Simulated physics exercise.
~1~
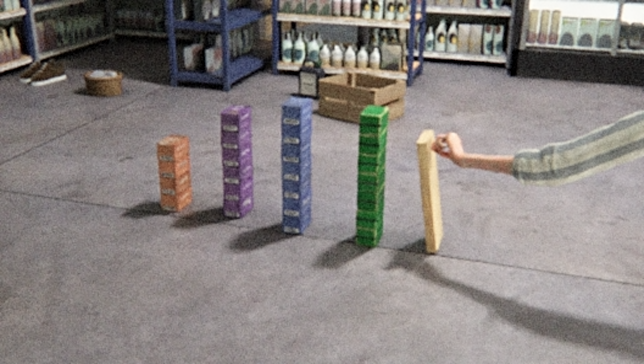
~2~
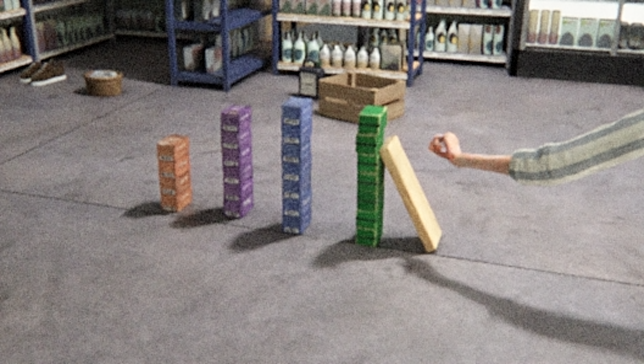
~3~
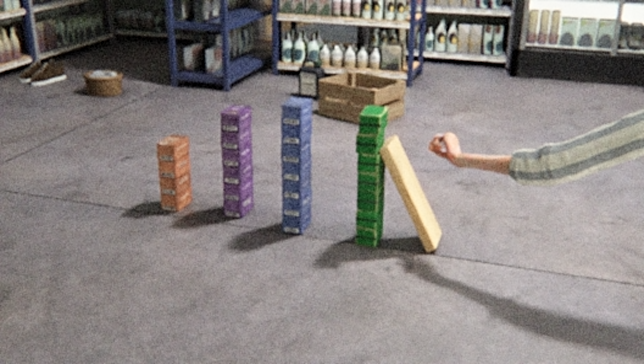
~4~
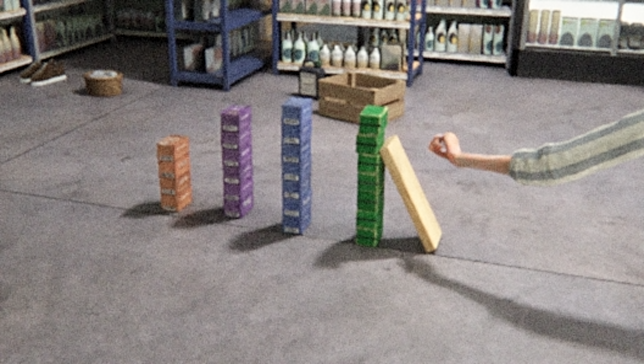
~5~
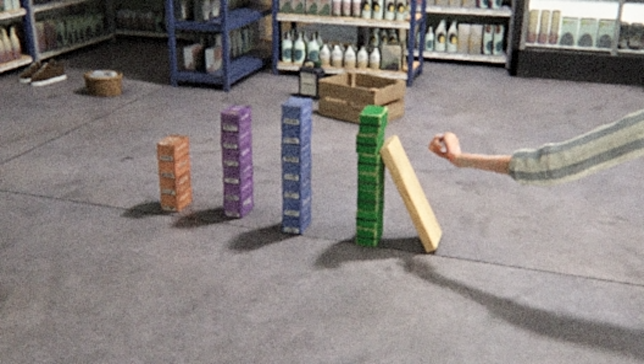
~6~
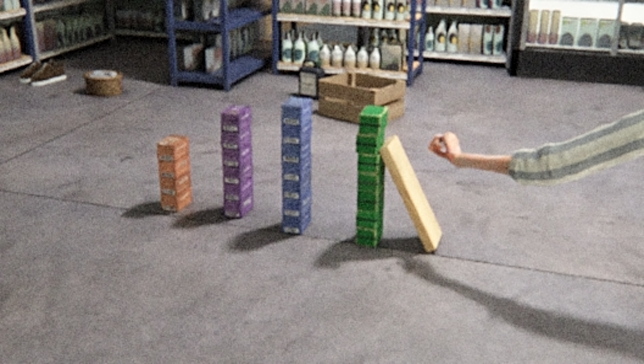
On a shop floor, a hand tips a pale board left against a green stack, which stays standing.
